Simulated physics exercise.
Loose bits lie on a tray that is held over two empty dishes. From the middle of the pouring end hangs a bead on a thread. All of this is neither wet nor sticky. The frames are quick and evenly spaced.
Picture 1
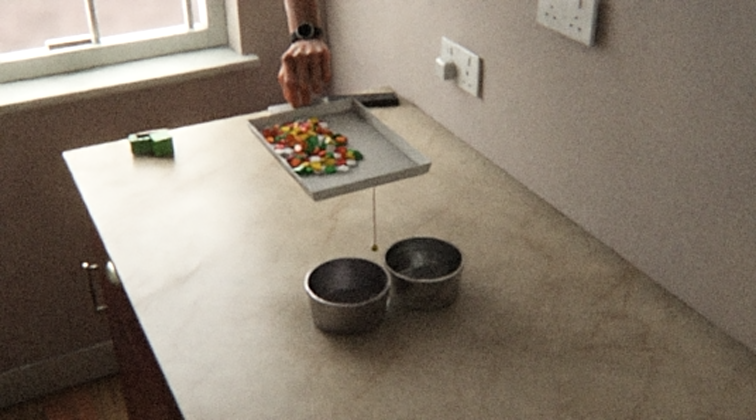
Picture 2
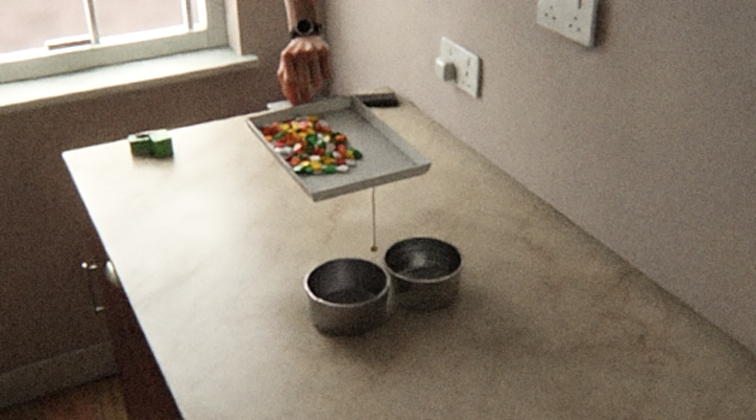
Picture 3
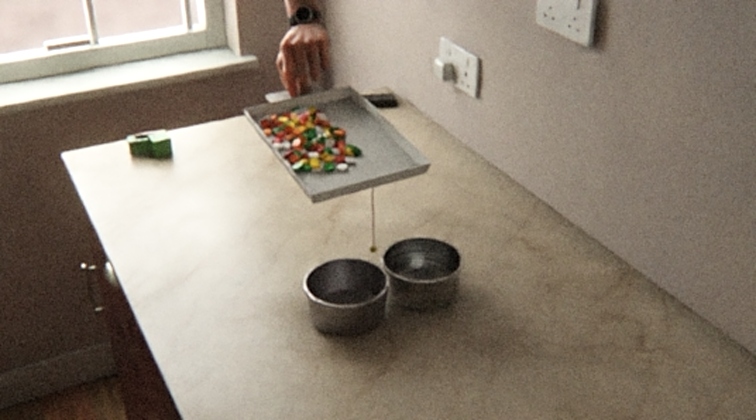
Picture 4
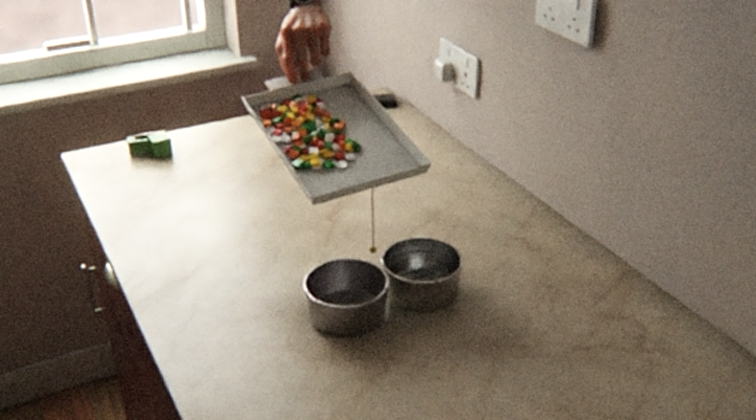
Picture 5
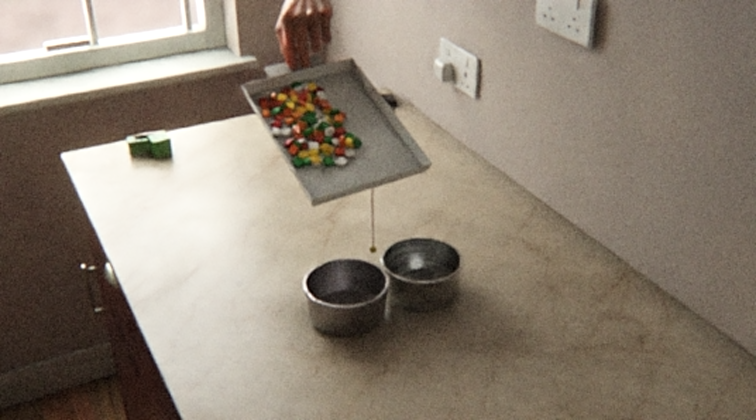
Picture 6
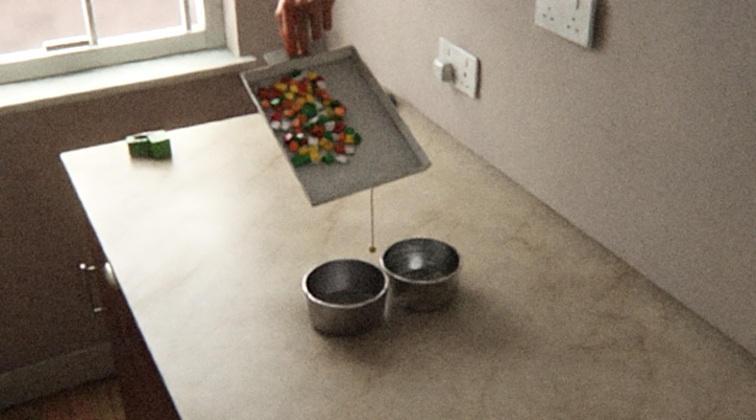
We see a hand raise the far end of a grey tray of small colourful pieces above two empty metal dishes, tilting it steadily toward its near left corner, while the pieces keep their place on the tray.
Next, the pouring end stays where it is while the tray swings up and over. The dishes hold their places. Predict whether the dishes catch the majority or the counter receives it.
The dishes catch the majority.
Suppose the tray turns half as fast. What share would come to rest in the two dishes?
Close to 100 in a hundred.
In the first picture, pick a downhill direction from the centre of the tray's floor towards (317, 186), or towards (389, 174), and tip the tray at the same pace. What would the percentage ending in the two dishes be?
In order, 70 in a hundred and 90 in a hundred.
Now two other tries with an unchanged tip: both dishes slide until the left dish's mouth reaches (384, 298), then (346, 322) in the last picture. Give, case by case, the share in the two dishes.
In the first position around 40 percent, in the second around 20 percent.
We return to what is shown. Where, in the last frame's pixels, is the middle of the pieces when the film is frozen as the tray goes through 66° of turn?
Close to (333, 187).
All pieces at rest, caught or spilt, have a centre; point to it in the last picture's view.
I'd place the middle at about (351, 312).
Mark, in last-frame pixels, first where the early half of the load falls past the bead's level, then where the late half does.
It goes through near (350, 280) first, then near (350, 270).
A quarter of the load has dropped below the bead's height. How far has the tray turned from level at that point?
Near 80 degrees.
Soon after the last picture, tray tipped steeply; nearly all on the tray; a small part in the air.
A little later, tray tipped past a quarter turn; about a quarter on the tray; about half in the left dish; a stray few in the right dish; a small part outside both; a small part in the air.
Later still, tray tipped past a quarter turn; most in the left dish; a small part in the right dish; a small part outside both.
At rest, tray tipped past a quarter turn; most in the left dish; a small part in the right dish; a small part outside both.
